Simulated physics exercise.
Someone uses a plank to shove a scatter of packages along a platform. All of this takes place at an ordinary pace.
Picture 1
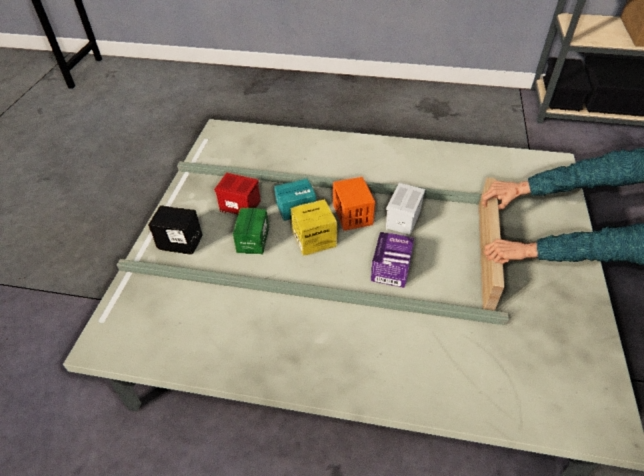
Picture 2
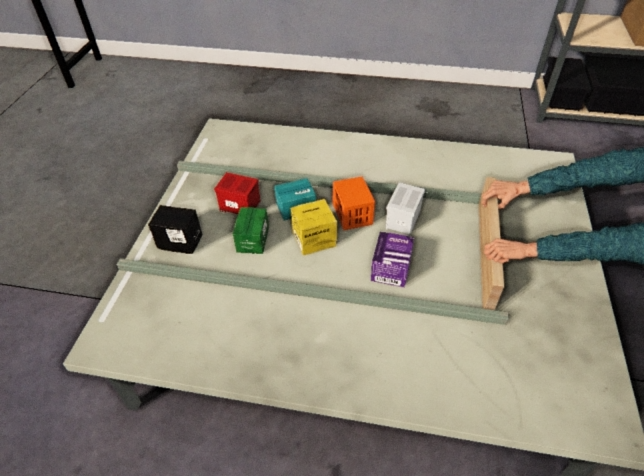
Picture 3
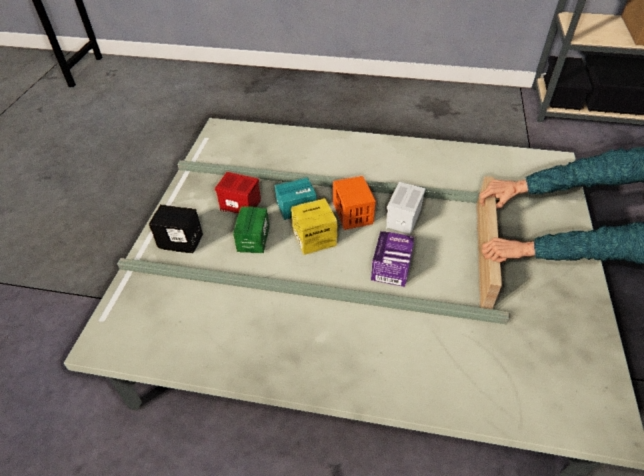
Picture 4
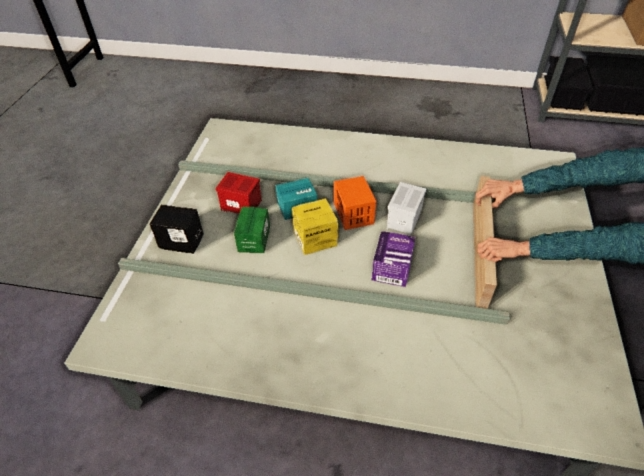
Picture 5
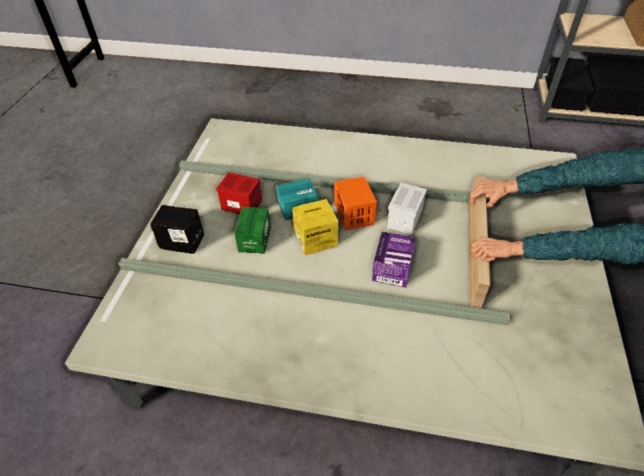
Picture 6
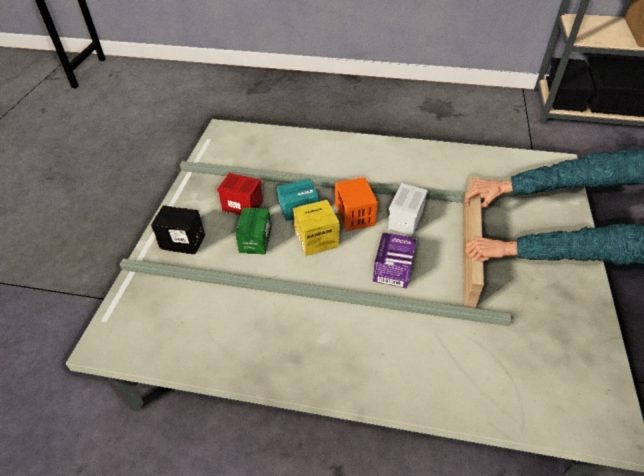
On a pale platform in a grey room, two hands slide a wooden plank slightly left toward scattered colourful boxes, which stay put.
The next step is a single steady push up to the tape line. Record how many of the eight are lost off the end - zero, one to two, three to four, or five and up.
Five at least fall.
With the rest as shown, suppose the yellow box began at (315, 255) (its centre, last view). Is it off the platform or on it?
It goes off the edge.
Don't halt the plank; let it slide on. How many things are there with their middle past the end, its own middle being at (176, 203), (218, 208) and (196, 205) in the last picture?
First 6, next 3, last 4.
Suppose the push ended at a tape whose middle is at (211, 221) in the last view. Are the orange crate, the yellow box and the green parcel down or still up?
The orange crate keeps its place, the yellow box keeps its place and the green parcel keeps its place.
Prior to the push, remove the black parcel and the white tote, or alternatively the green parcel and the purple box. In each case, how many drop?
Counts - first: 6, second: 6.
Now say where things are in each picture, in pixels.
The first frame shows black parcel (176, 230); red tote (239, 196); green parcel (252, 231); plank (490, 241); tape (163, 215).
The second frame shows red tote (238, 195); orange crate (353, 203).
The third frame shows green parcel (252, 230); turquoise box (296, 199).
The fourth frame shows black parcel (178, 229); plank (484, 239).
The fifth frame shows red tote (240, 195); yellow box (316, 227).
The sixth frame shows black parcel (179, 230); red tote (241, 196); green parcel (254, 231); plank (472, 239); tape (165, 215).
Soon after, none off yet; black parcel at rest near (179, 230); red tote at rest near (241, 196); green parcel at rest near (254, 231).
After that, none off yet; black parcel displaced a little near (159, 233); red tote displaced well along near (168, 181); green parcel displaced about its own width near (199, 230).
In the end, the number that fall off is five or more; gone, white tote, purple box, orange crate, yellow box, turquoise box, green parcel, red tote and black parcel.
